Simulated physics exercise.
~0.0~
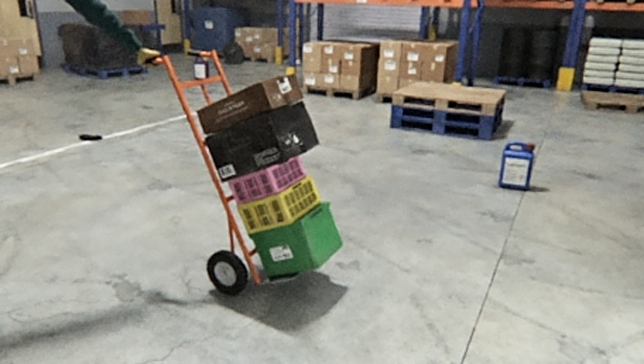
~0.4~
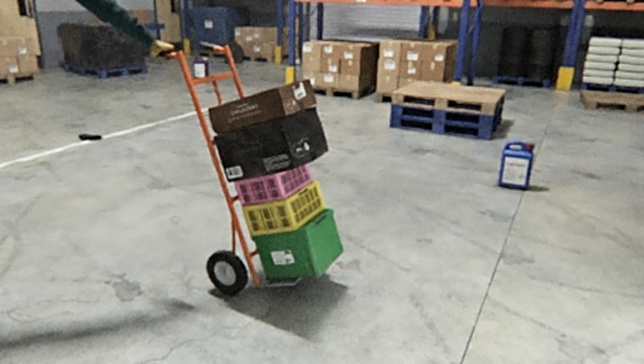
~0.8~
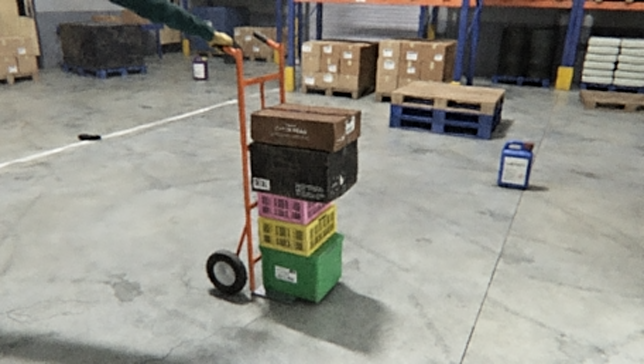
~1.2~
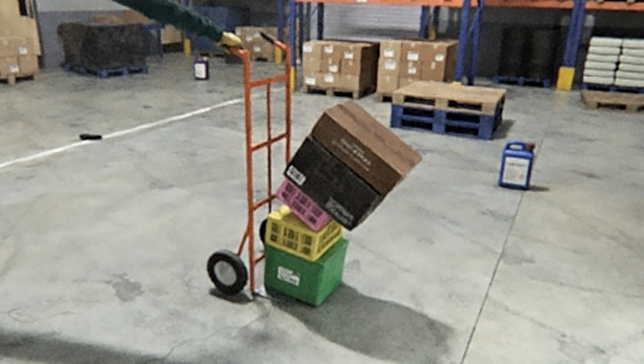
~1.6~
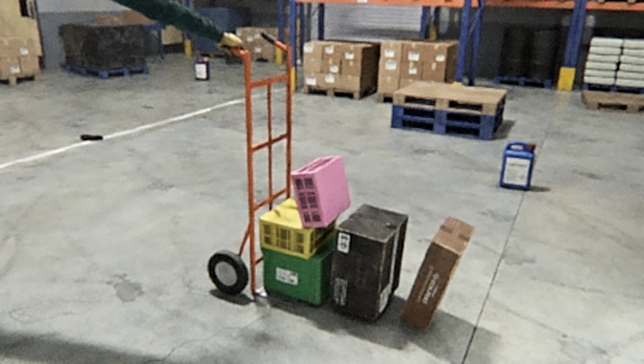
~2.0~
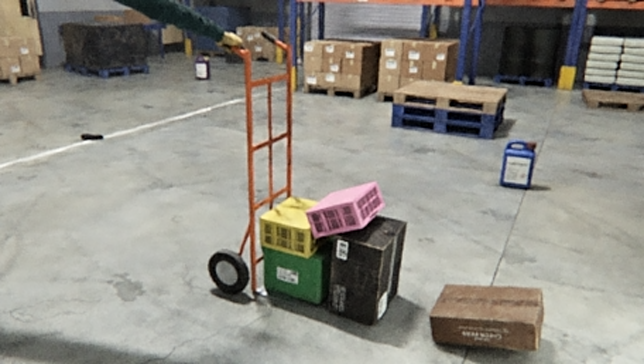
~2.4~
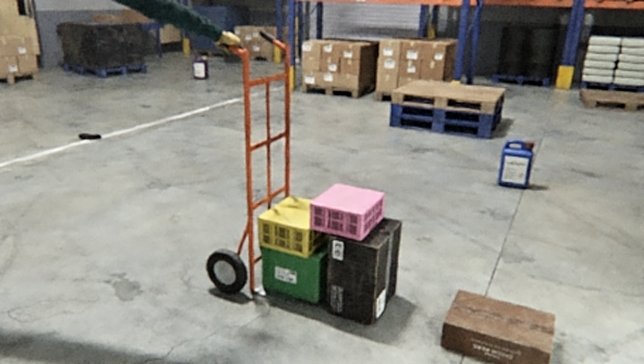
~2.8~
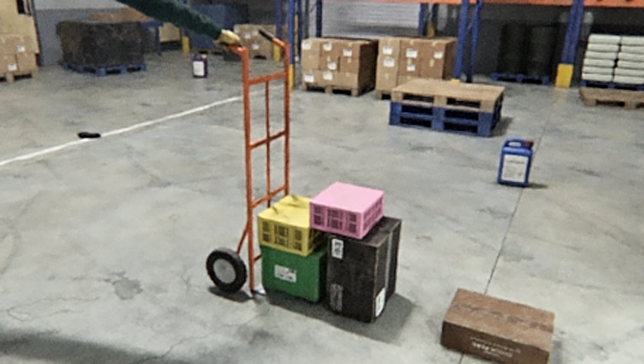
In a warehouse, a gloved hand swung a loaded orange hand truck upright, and the stack pitched off to the right; the brown and black boxes tumbled to the floor and the pink crate flipped onto the black one, while the yellow and green crates stayed stacked.
